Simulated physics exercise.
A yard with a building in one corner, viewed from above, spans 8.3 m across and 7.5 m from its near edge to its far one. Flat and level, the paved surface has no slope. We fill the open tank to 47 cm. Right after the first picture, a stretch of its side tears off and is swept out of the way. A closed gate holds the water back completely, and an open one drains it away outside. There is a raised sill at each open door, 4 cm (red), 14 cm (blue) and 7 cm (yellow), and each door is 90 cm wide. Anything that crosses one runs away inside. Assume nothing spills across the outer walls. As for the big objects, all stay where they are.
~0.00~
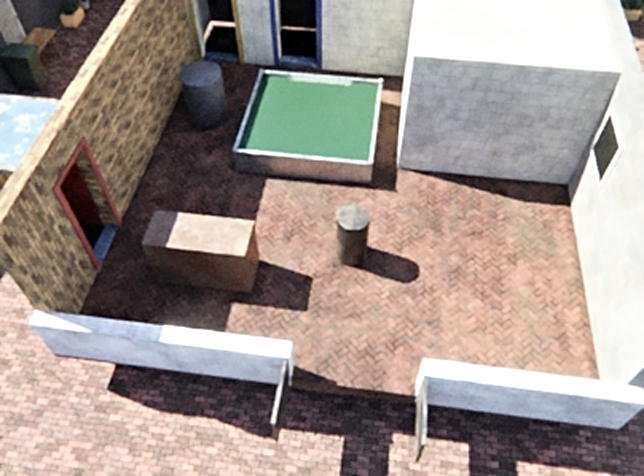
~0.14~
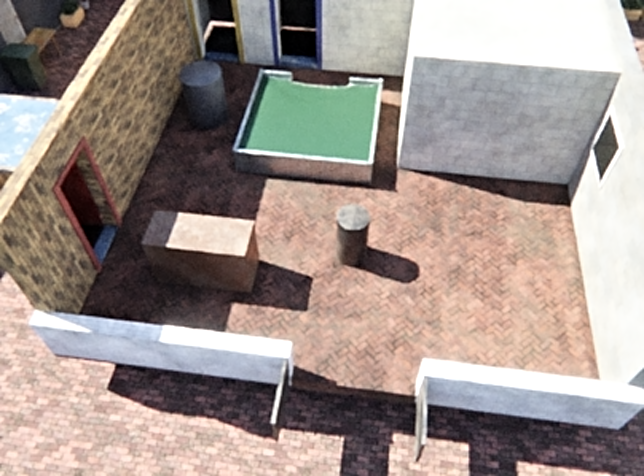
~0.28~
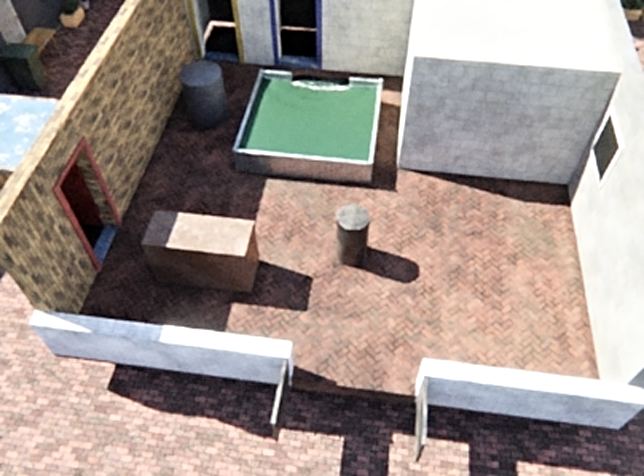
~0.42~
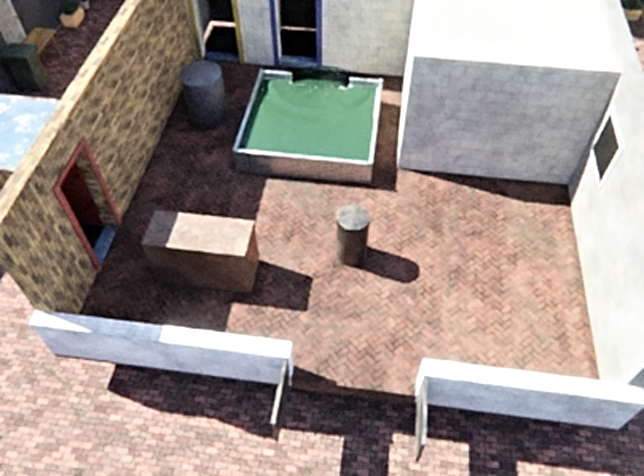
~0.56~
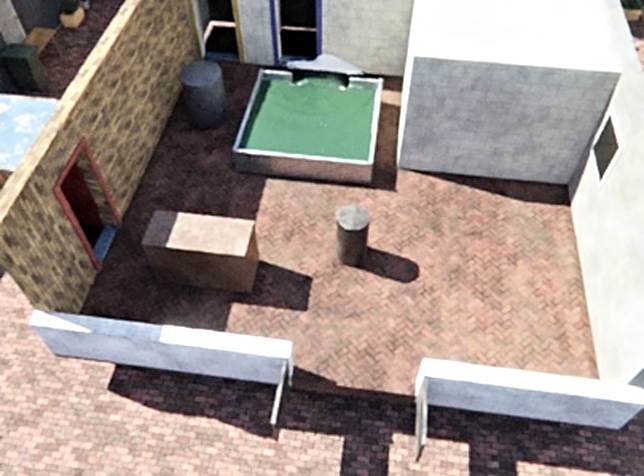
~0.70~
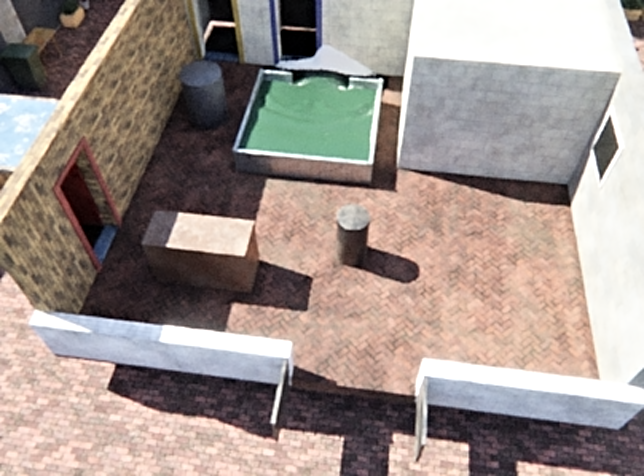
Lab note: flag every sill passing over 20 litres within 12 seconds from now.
Red door not flagged, blue door flagged, yellow door flagged.
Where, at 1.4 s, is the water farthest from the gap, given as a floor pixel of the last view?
Point: Roughly (218, 63).
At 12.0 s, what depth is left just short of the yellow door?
Depth: Approx. 11.5 cm.
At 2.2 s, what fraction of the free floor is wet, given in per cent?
Close to 15 in a hundred.
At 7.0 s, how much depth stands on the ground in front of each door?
Red 2 cm, blue 15 cm, yellow 12 cm.
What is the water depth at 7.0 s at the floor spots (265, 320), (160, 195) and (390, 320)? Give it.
1, 2, 2 cm.
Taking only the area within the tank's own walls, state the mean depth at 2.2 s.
32 cm.
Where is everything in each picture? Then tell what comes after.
The first picture shows still water, 47 cm deep, in the open tank at (312, 117).
In the second picture, the front is at (292, 89), 0.7 m from the gap at (320, 92); 0.3 m2 of floor is under water; 47 cm left at the back of the open tank.
In the third picture, the front is at (295, 80), 0.9 m from the gap at (320, 93); 0.9 m2 of floor is under water; 47 cm left at the back of the open tank.
In the fourth picture, the front is at (359, 74), 1.2 m from the gap at (320, 93); 1.7 m2 of floor is under water; 47 cm left at the back of the open tank.
In the fifth picture, the front is at (278, 67), 1.5 m from the gap at (320, 93); 2.0 m2 of floor is under water; 47 cm left at the back of the open tank.
In the sixth picture, the front is at (268, 66), 1.7 m from the gap at (320, 92); 2.1 m2 of floor is under water; 47 cm left at the back of the open tank.
After 1.4 s water covers 5 % of the floor and is deepest (40 cm) near (330, 73); red door not reached, blue door 29 cm at the sill, 38 L in, yellow door 2 cm at the sill, 0 L in.
After 2.2 s water covers 15 % of the floor and is deepest (38 cm) near (323, 72); red door not reached, blue door 29 cm at the sill, 106 L in, yellow door 5 cm at the sill, 0 L in.
After 3.5 s water covers 25 % of the floor and is deepest (30 cm) near (400, 79); red door not reached, blue door 23 cm at the sill, 189 L in, yellow door 9 cm at the sill, 5 L in.
After 7.0 s water covers 65 % of the floor and is deepest (18 cm) near (400, 79); red door 2 cm at the sill, 0 L in, blue door 15 cm at the sill, 244 L in, yellow door 12 cm at the sill, 55 L in.
After 12.0 s water covers 90 % of the floor and is deepest (12 cm) near (202, 102); red door 5 cm at the sill, 1 L in, blue door 10 cm at the sill, 247 L in, yellow door 11 cm at the sill, 133 L in.
